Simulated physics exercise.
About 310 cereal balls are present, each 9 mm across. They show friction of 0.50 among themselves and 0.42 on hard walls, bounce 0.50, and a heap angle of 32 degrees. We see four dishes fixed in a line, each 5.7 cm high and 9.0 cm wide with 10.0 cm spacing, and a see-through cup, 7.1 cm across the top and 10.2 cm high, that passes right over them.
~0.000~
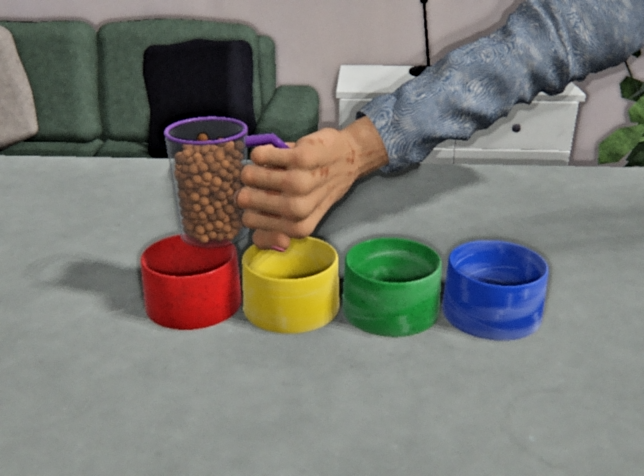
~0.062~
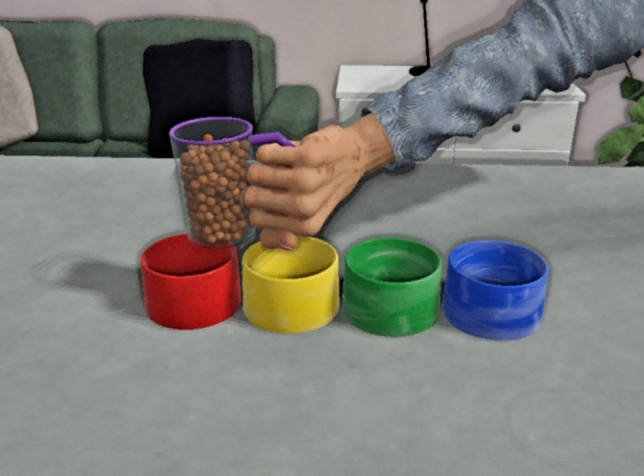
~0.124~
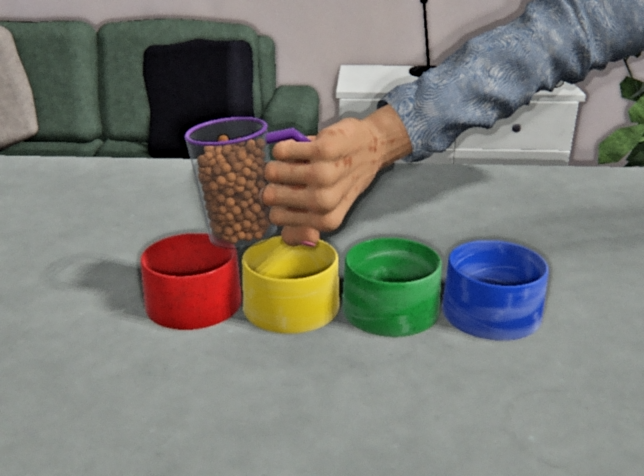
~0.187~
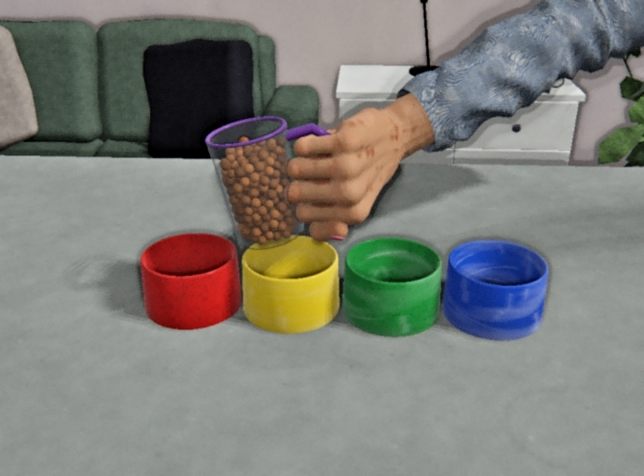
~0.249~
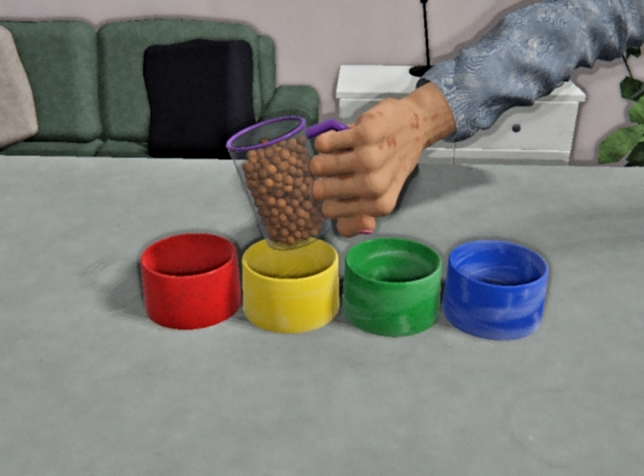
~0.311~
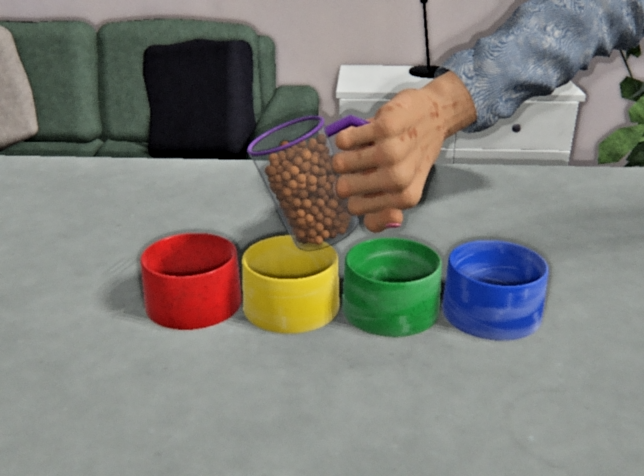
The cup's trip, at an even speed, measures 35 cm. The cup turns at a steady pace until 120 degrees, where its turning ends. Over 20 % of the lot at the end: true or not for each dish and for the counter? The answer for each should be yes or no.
Red - no, blue - yes, green - no, yellow - no, counter - no.
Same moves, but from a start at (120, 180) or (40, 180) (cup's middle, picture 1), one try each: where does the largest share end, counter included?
Try 1 - green; try 2 - green.
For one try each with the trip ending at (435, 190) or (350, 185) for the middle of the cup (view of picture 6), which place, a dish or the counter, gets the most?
First try: Green; second try: Yellow.
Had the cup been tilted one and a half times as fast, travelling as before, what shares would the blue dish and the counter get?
Blue 90; counter 0.
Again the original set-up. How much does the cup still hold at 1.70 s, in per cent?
Roughly 25 per cent of the load.
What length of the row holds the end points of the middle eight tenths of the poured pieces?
5 centimetres.
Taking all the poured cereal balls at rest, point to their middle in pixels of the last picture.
Look around (499, 286) in the last picture.
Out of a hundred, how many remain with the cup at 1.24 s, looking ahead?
It works out to about 100 per cent of the load.
After 0.87 s, tilt 68 degrees; cup holds 100 %.
Then, at 1.24 s, tilt 99 degrees; cup holds 100 %.
Then, at 1.70 s, tilt 120 degrees; cup holds 25 %, blue 75 %.
At rest (2.4 s), red 0 %, blue 100 %, green 0 %, yellow 0 %, counter 0 %.
